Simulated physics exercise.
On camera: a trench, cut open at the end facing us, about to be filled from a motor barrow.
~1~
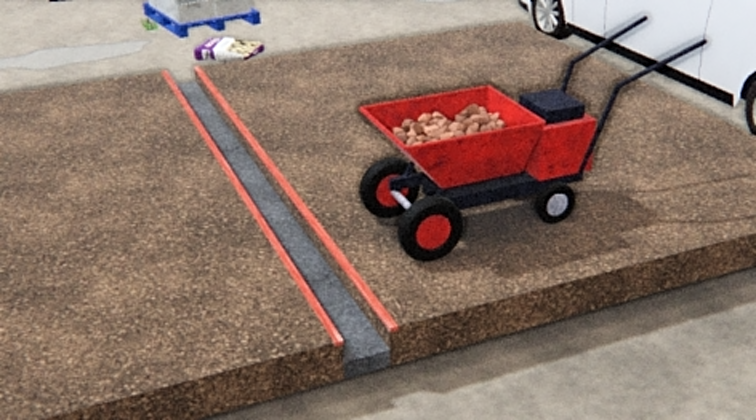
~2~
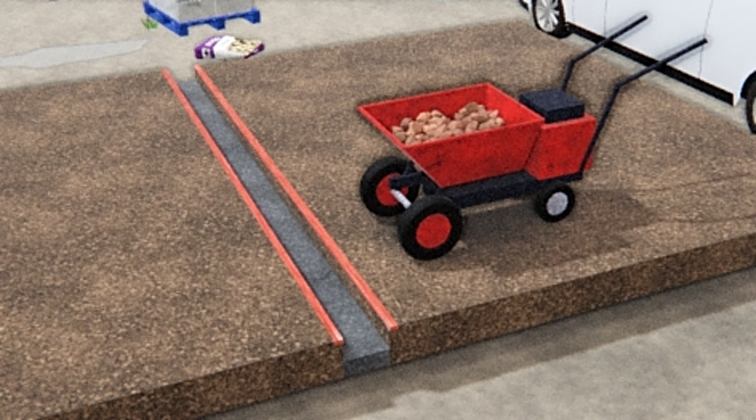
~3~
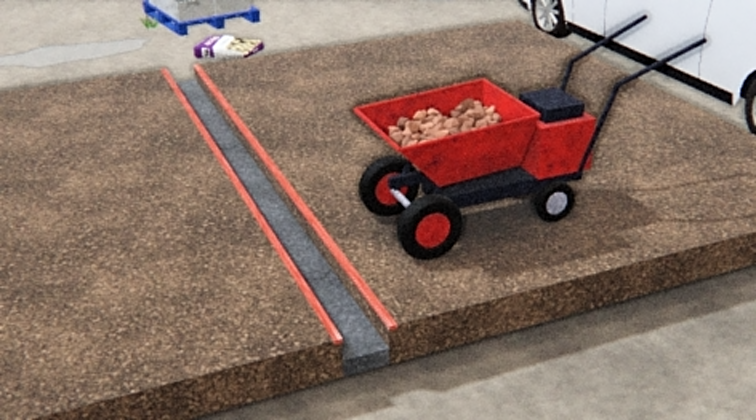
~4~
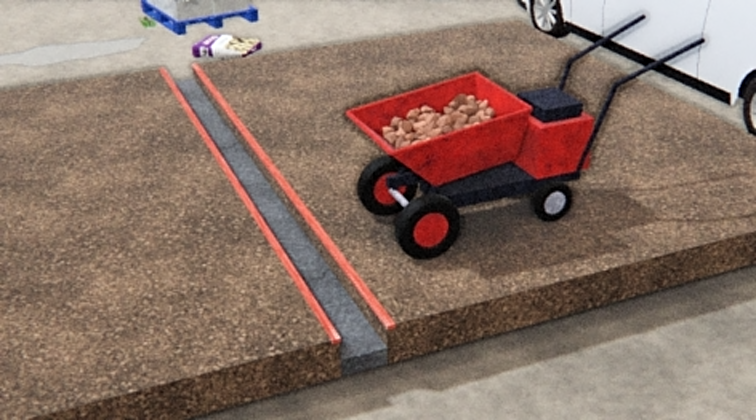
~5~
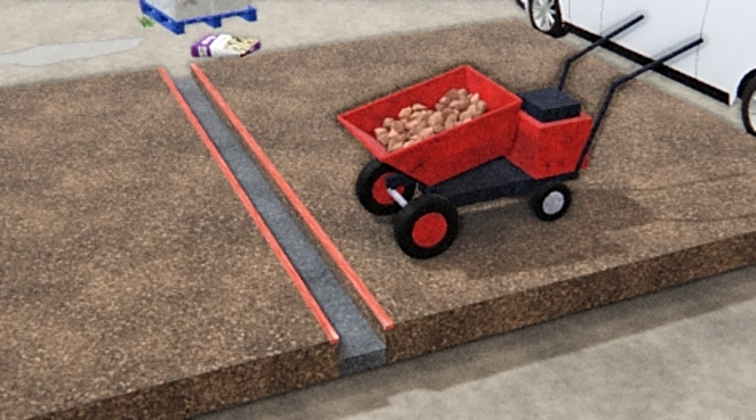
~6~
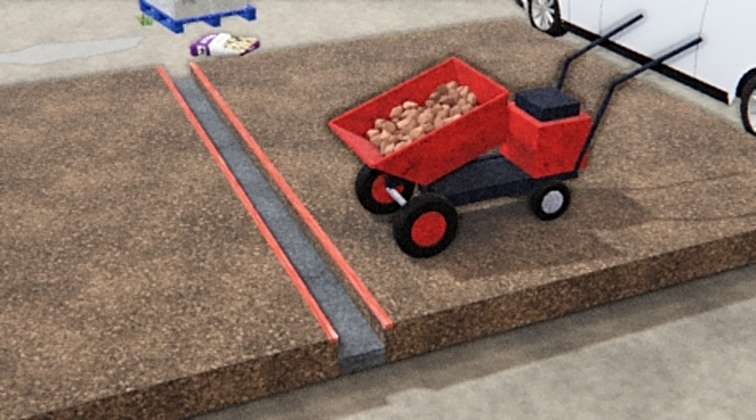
The clip shows a red motor barrow loaded with lumps of rubble standing beside a narrow trench edged in red, its skip level at first, then tilting gradually forward to the left while the wheels stay nearly still.
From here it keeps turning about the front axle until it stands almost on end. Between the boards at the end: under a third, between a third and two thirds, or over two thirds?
The trench ends with between a third and two thirds of it.
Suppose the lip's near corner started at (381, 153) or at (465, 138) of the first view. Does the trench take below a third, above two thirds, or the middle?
The first try: Below one third. The second: One to two thirds.
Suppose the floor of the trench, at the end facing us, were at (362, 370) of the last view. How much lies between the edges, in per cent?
Close to 70 per cent.
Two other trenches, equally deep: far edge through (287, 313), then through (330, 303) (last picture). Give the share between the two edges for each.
In turn 90 and 30 in a hundred.
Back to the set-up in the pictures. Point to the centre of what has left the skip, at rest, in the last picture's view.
Close to (294, 256).
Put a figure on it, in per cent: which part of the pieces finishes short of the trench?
About 0 per cent.
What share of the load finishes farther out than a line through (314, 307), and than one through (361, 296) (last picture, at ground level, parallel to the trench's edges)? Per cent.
About 30 and 90 per cent.
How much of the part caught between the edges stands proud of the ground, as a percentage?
Roughly 20 in a hundred.
Shortly afterwards, skip tipped steeply; the whole lot in the skip.
Next, skip tipped right over; near two thirds in the skip; near a quarter in or heaped over the trench; a little beyond it; only a few falling.
Some moments later, skip tipped right over; a little in the skip; near half in or heaped over the trench; near a third beyond it.
In the end, skip tipped right over; a little in the skip; near half in or heaped over the trench; near a third beyond it.
